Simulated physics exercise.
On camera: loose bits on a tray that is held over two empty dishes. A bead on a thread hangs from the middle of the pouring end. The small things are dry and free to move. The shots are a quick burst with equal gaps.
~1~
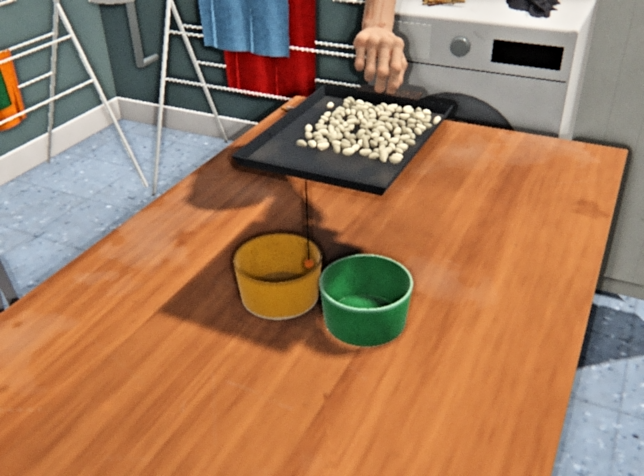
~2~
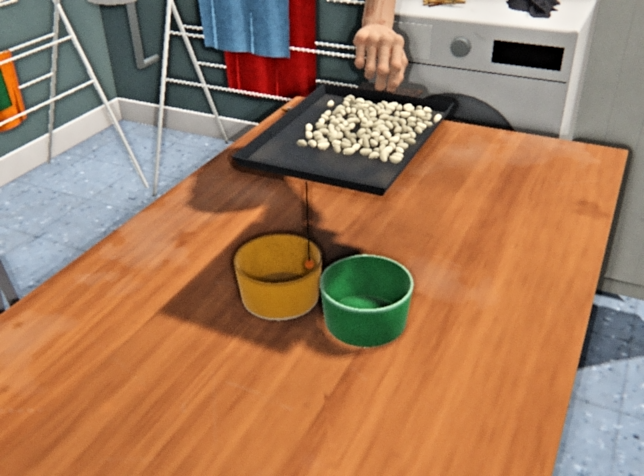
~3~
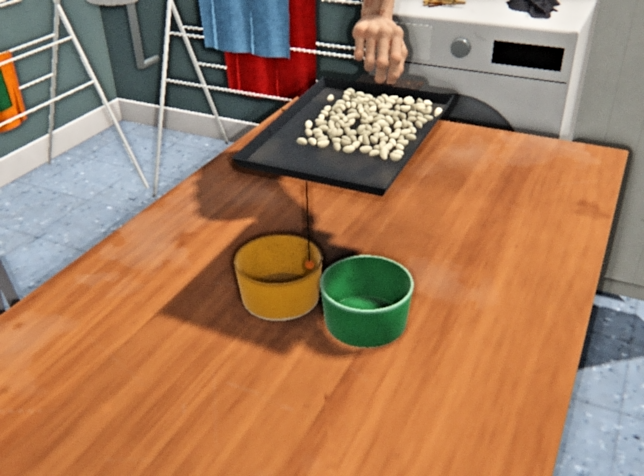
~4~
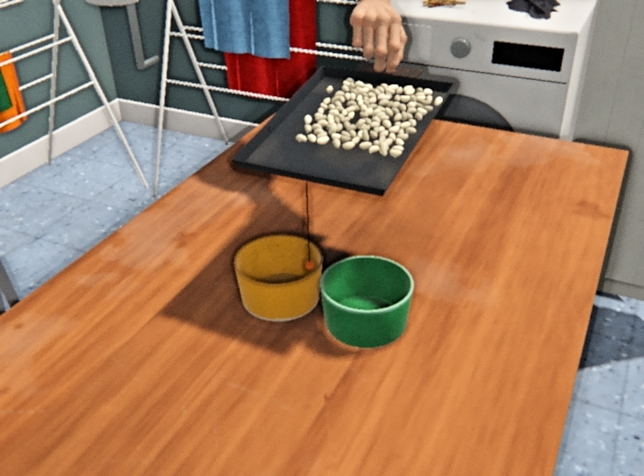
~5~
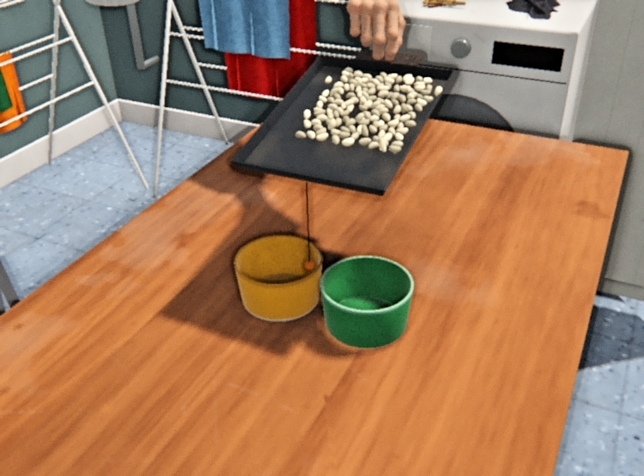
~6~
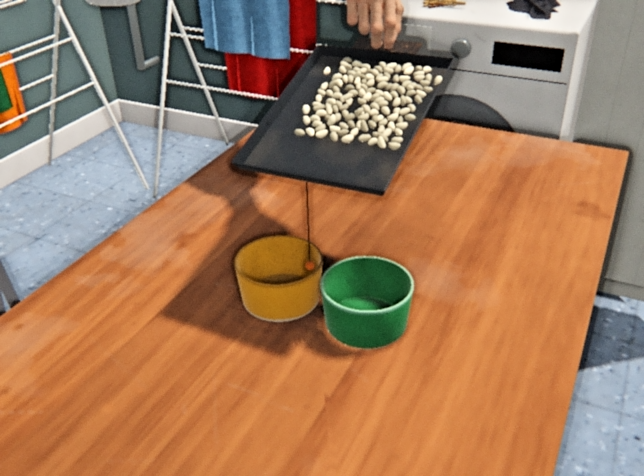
In a room with a pale tiled floor, a washing machine and a drying rack hung with blue and red cloths, a wooden table is seen from above at an angle. A hand is at the far edge of a dark tray of white beans, above a yellow dish on the left and a green one on the right, with an orange bead hanging on a thread. The tray's far side rises slowly and steadily, tilting it toward the dishes, while the bead, dishes and camera stay still.
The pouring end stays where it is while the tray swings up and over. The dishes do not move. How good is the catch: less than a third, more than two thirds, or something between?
In the dishes lies less than a third of it.
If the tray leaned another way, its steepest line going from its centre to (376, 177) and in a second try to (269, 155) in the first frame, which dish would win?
At the first place the dish on the right, at the second the left-hand dish.
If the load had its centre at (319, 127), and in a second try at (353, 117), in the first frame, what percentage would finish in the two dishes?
The first gives 20 %, the second 20 %.
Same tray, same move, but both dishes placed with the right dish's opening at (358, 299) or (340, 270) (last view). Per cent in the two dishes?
About 70 and 0 per cent.
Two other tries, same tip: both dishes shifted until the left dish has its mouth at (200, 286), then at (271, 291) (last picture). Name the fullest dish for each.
First right, then the left dish.
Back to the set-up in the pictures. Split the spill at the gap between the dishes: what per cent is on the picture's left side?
It comes to 80 per cent or so.
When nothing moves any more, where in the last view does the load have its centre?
Around (270, 352).
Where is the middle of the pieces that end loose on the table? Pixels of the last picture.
Roughly at (276, 362).
Soon after the last picture, tray tipped steeply; about two thirds on the tray; a stray few in the left dish; a stray few outside both; about a third in the air.
A little later, tray tipped past a quarter turn; a small part on the tray; a stray few in the right dish; a small part in the left dish; about half outside both; about a quarter in the air.
Later still, tray tipped past a quarter turn; a stray few in the right dish; a small part in the left dish; most outside both.
At rest, tray tipped past a quarter turn; a stray few in the right dish; a small part in the left dish; most outside both.
